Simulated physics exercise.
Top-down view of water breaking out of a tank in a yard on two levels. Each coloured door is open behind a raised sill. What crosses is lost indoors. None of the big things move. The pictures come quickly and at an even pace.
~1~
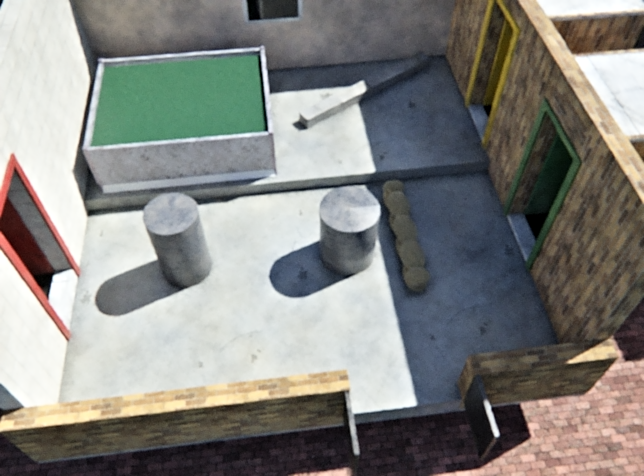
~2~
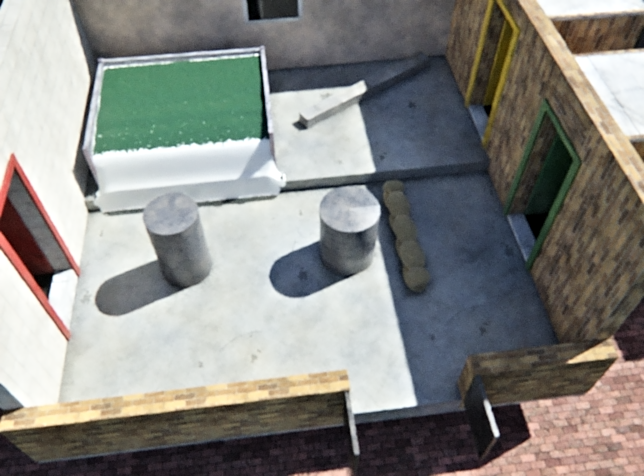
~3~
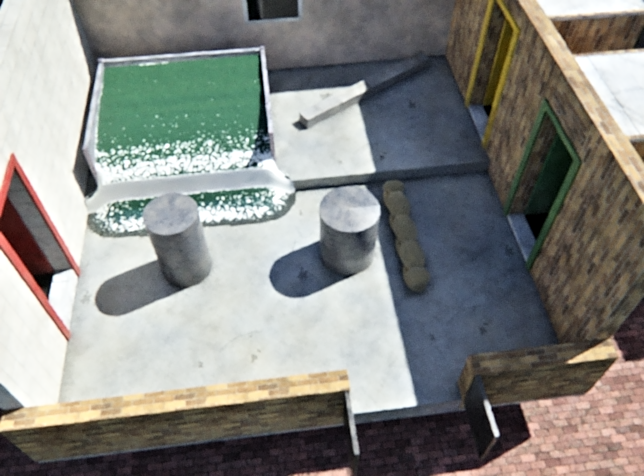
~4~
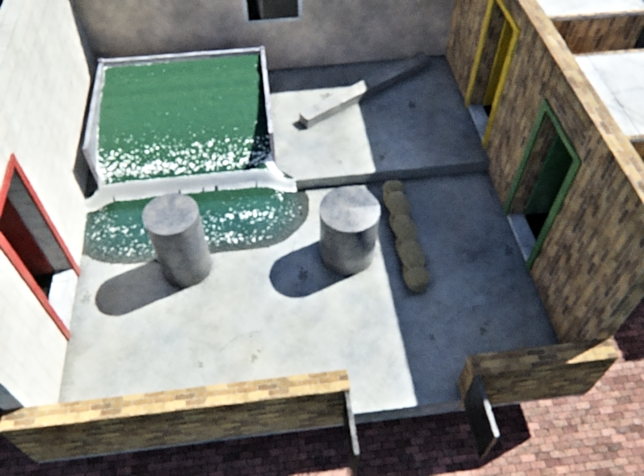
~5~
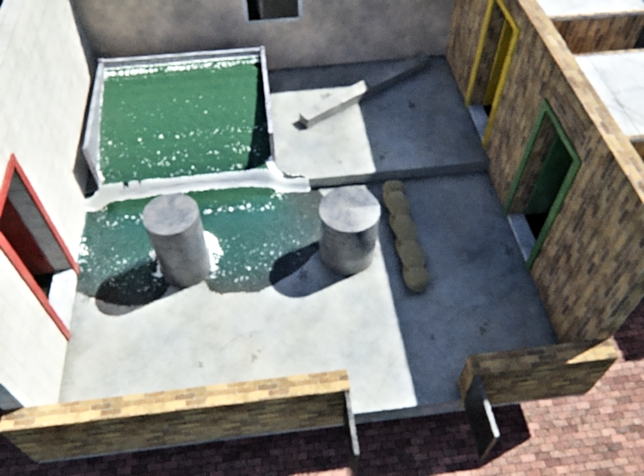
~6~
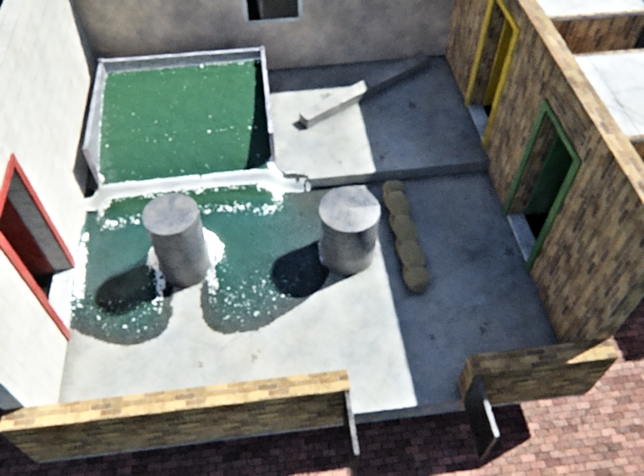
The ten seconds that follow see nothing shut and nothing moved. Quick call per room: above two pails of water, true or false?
Red door: True; green door: True; yellow door: False.
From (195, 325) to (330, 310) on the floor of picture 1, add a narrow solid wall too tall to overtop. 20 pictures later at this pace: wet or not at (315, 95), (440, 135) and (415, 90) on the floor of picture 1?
Untouched; untouched; untouched.
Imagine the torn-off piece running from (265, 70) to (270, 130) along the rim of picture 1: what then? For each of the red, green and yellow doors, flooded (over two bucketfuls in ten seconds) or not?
Result: Red remains beneath it; green goes past the limit; yellow goes past the limit.
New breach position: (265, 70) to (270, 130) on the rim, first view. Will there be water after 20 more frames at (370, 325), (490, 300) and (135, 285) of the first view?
Point by point: Soaked; soaked; unwetted.
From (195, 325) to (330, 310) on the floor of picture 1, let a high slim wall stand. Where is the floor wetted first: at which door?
Answer: The door marked red.
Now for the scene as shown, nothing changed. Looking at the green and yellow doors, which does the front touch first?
The door marked green.
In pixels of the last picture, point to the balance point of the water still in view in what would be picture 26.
Around (228, 272).
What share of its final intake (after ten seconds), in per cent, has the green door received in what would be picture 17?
It would be roughly 0 percent of the ten-second total.
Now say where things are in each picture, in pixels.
In the first picture, still water in the tank at (182, 99).
In the second picture, water pours out at (186, 166) and has run to (281, 176).
In the third picture, water pours out at (187, 169) and has run to (291, 198).
In the fourth picture, water pours out at (187, 171) and has run to (298, 221).
In the fifth picture, the front is at (77, 284), out from the gap at (188, 171).
In the sixth picture, water pours out at (188, 172) and has run to (71, 321).
A moment on, water covers 40 % of the floor; the red door wet at the sill, nothing in, the green door not reached, the yellow door not reached.
Next, water covers 45 % of the floor; the red door over two buckets in, the green door not reached, the yellow door not reached.
Then, water covers 55 % of the floor; the red door over two buckets in, the green door not reached, the yellow door not reached.
Later, water covers 65 % of the floor; the red door far over two buckets in, the green door under two buckets in, the yellow door not reached.
In the end, water covers 65 % of the floor; the red door far over two buckets in, the green door over two buckets in, the yellow door wet at the sill, nothing in.
